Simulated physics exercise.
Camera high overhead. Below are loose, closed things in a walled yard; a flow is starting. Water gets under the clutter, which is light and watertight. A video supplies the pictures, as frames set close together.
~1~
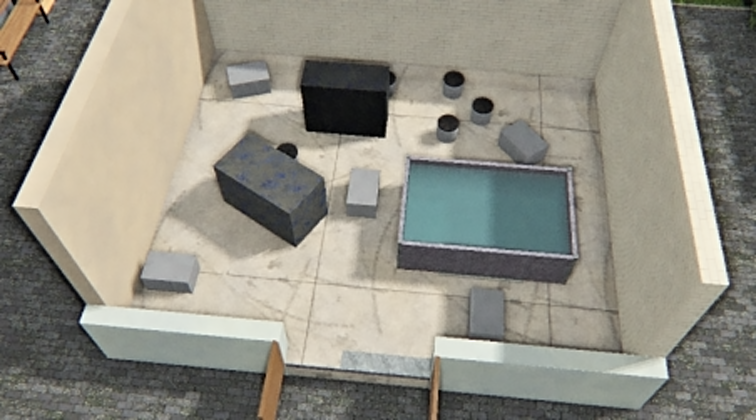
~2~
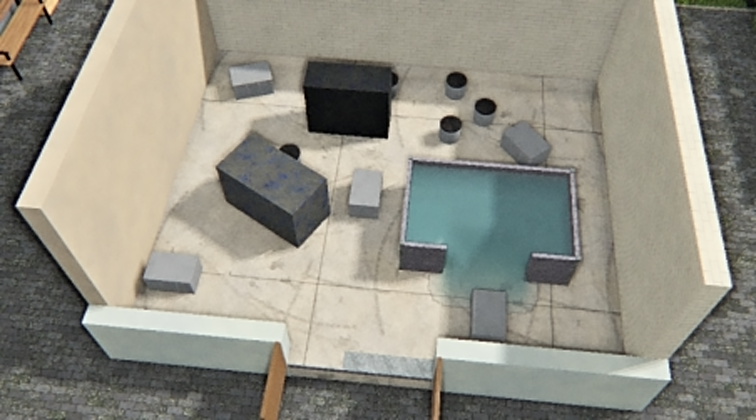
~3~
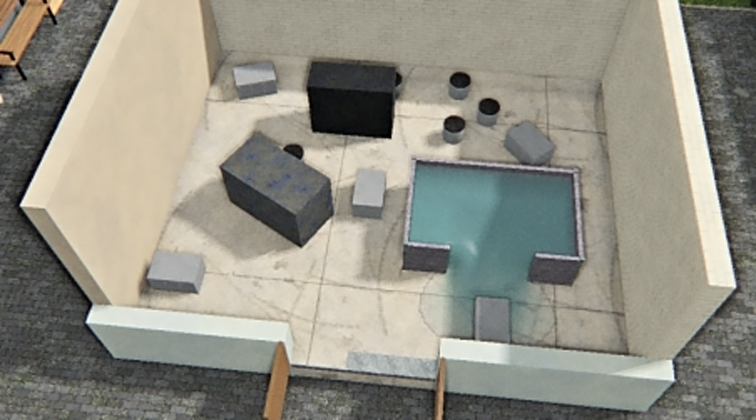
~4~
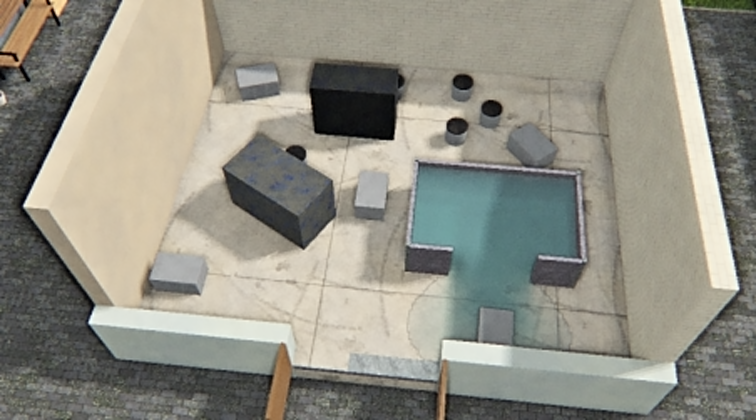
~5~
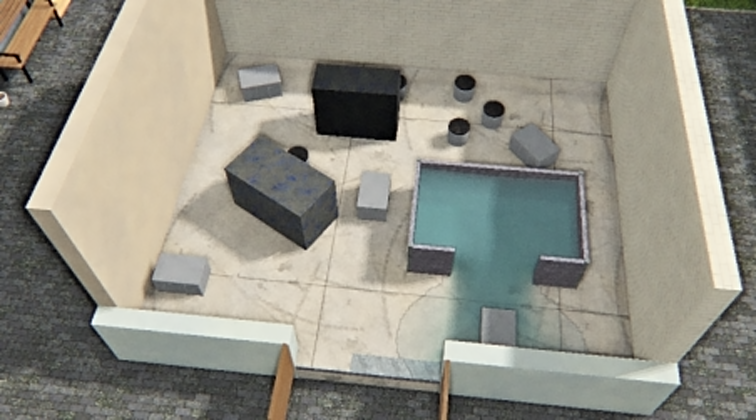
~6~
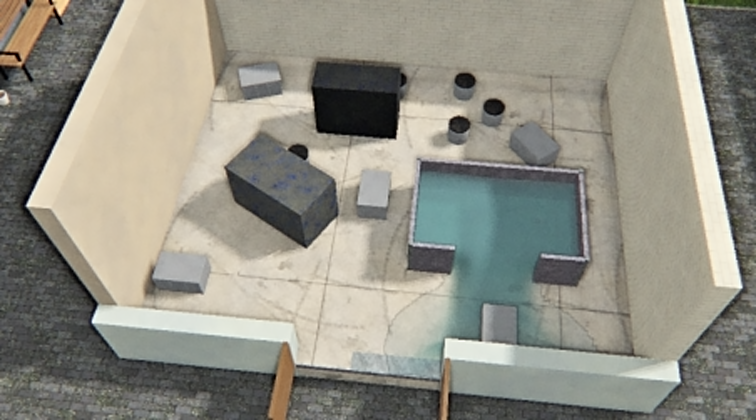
In a walled yard with scattered blocks and buckets, the near side of a raised pool opened and water spread across the floor around a grey box, while the clutter hardly moved.
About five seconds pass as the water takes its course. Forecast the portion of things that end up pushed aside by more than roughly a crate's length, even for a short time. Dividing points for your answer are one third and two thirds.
Answer: A share under one third.
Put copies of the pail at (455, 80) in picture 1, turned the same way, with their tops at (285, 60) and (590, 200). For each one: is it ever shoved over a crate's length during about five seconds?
In order: Hardly budges, then shoved clear.
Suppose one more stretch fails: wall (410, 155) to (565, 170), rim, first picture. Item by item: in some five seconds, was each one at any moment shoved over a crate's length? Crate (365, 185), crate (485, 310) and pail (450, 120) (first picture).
First stays short of it, second stays short of it, third covers that distance.
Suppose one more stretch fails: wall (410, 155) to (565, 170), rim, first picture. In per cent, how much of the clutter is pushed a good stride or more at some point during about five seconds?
Roughly 60 per cent.
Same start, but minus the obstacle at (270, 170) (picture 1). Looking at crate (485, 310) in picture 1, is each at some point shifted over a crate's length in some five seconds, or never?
My call: Made it that far.
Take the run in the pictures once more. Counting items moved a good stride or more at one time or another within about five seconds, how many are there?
That comes out at 1.
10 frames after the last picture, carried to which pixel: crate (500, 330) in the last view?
Position: About (527, 326).
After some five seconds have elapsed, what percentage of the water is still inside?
I'd estimate some 80 percent of the water stays.
A moment on, 0 of 10 are well off their spots; 1 afloat.
Next, 0 of 10 are well off their spots; 1 afloat.
Later, 1 of 10 are well off their spots; 1 afloat.
In the end, 1 of 10 are well off their spots, and 1 have been at some point; 1 afloat.
